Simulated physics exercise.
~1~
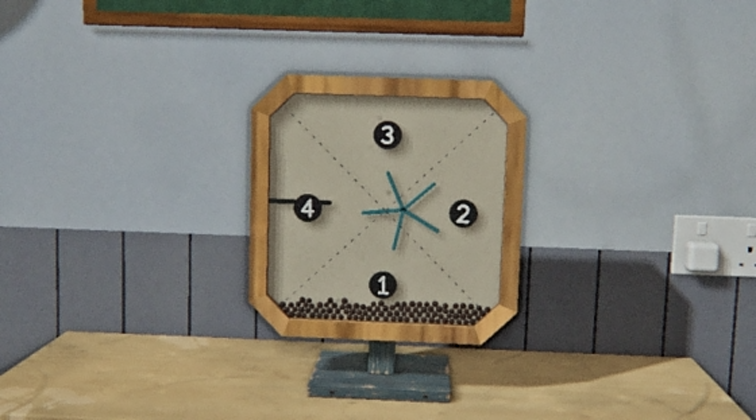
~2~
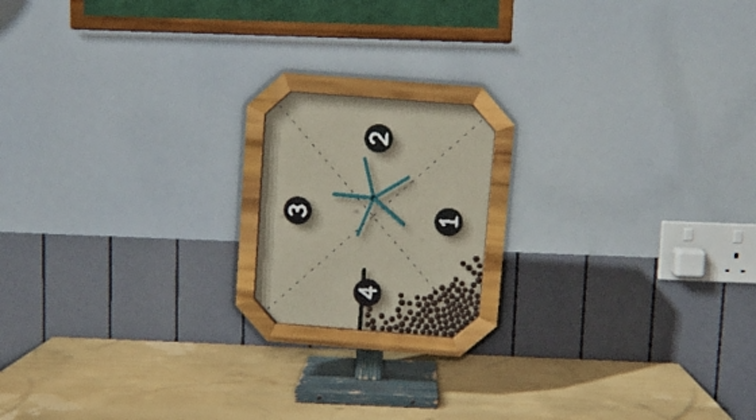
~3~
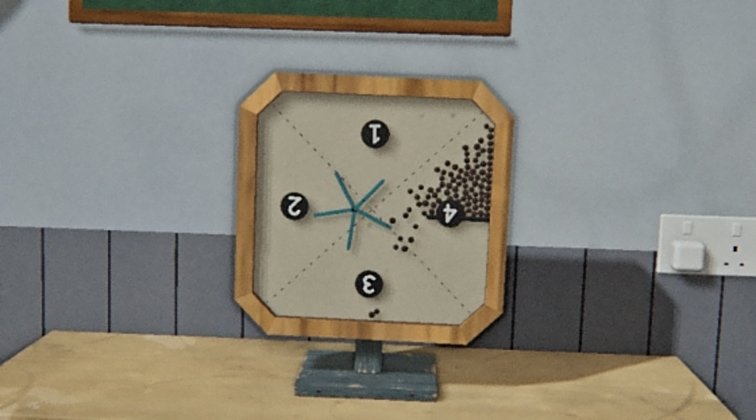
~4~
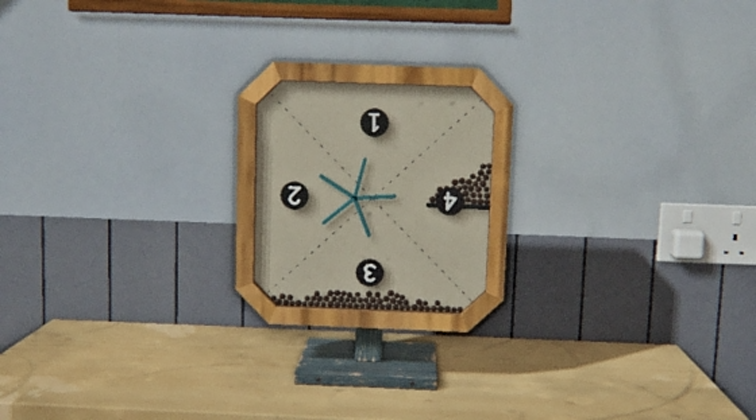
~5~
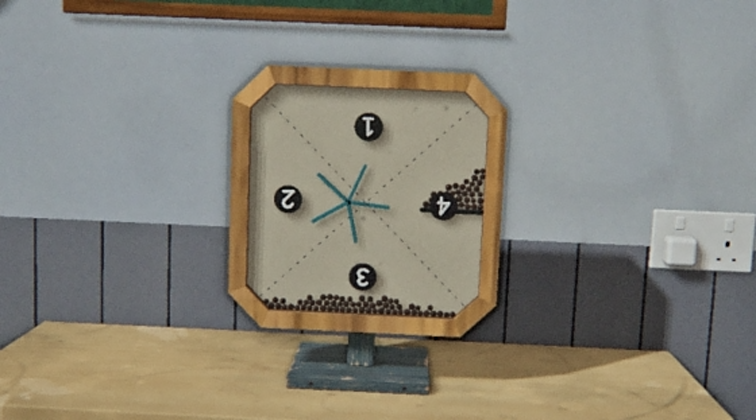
A wooden-framed box with numbered wedges turns anticlockwise on its stand until upside down, carrying dark beads from the bottom up the right side; many then spill past a teal five-armed spinner and settle along the bottom, while the rest stay piled on a ledge at right.
